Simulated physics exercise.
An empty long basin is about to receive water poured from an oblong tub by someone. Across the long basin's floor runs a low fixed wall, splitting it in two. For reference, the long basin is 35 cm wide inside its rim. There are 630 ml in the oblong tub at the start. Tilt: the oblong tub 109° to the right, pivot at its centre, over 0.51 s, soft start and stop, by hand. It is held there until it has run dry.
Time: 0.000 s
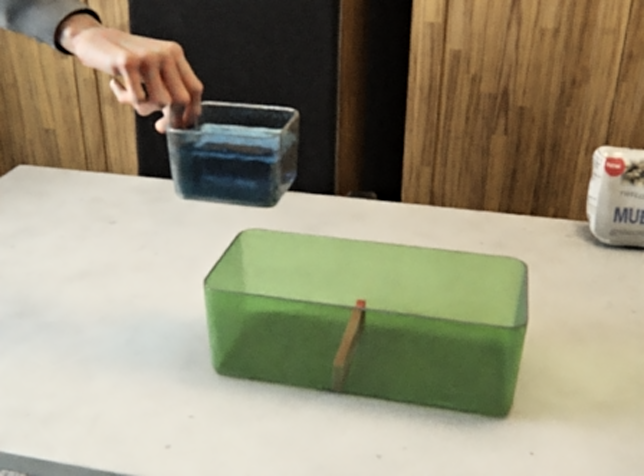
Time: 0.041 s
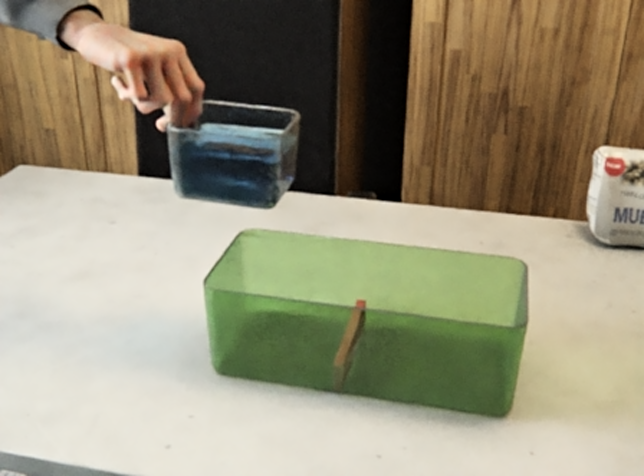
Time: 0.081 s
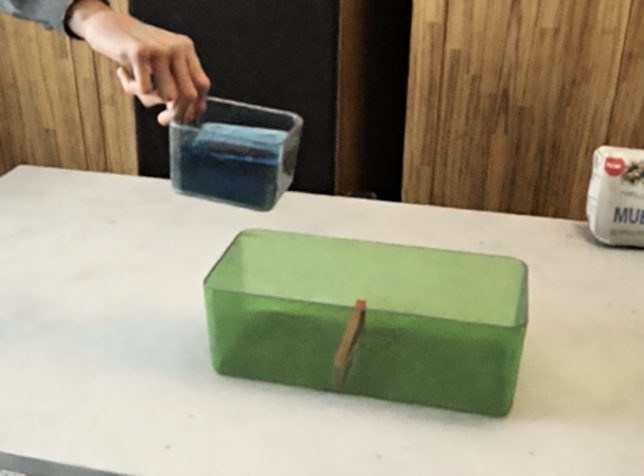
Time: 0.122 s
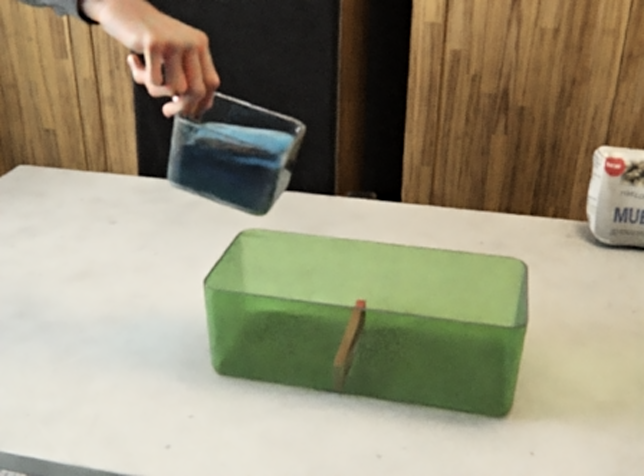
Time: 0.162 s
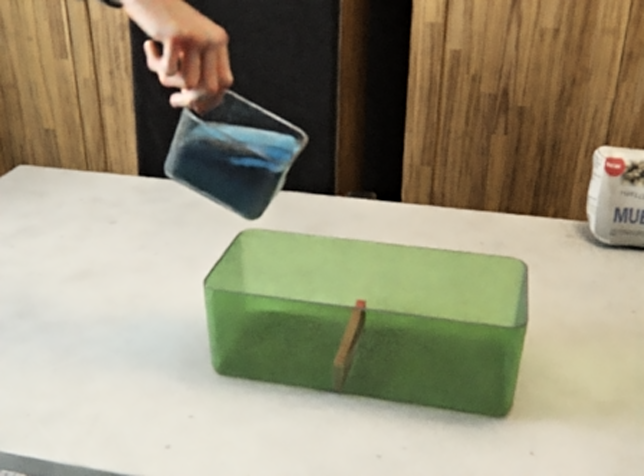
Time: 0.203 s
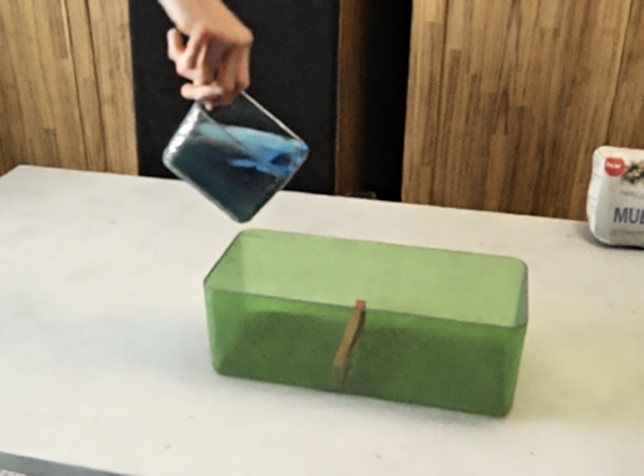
At the start, a hand holds a clear oblong tub of blue water level above a long, green, see-through basin with a low brown divider across its middle. The hand then tilts the tub to the right, slowly at first and then more steeply, while the basin stays still.
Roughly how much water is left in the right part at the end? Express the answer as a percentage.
Roughly 23 per cent is left in the right part.
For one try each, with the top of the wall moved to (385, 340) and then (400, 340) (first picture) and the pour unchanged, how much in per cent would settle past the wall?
Around 20 and 20 percent, in that order.
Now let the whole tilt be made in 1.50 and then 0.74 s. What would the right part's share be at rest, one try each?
55 and 40 %.
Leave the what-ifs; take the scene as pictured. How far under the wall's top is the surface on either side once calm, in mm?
Left roughly 14 mm; right roughly 30 mm.
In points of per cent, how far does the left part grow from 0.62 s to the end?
It comes to near 1 per cent.
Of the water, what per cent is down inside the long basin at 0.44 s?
I reckon close to 34 percent of it.
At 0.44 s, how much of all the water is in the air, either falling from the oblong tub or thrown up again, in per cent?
It comes to roughly 42 per cent.
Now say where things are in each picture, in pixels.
The first frame shows tilt 0°; pouring edge (289, 126); surface from (187, 134) to (288, 143); the long basin's rim runs from (223, 257) to (527, 293); the wall's top is at (351, 331).
The second frame shows tilt 2°; pouring edge (290, 127); surface from (187, 134) to (289, 144).
The third frame shows tilt 7°; pouring edge (293, 133); surface from (188, 133) to (290, 145).
The fourth frame shows tilt 15°; pouring edge (296, 141); surface from (188, 133) to (293, 147).
The fifth frame shows tilt 25°; pouring edge (298, 153); surface from (187, 134) to (296, 150).
The sixth frame shows tilt 37°; pouring edge (298, 166); surface from (187, 132) to (297, 154); 1 per cent is over the edge.
After 0.44 s the tilt is 105° and 25 per cent is still to pour, 28 is left of the wall and 5 right of it.
After 0.62 s the tilt is 109° and 4 per cent is still to pour, 74 is left of the wall and 16 right of it.
After 0.81 s the tilt is 109° and 0 per cent is still to pour, 73 is left of the wall and 21 right of it.
After 1.01 s the tilt is 109° and 0 per cent is still to pour, 75 is left of the wall and 23 right of it.
In the end 75 per cent lies left of the wall, 23 right of it and 2 outside.
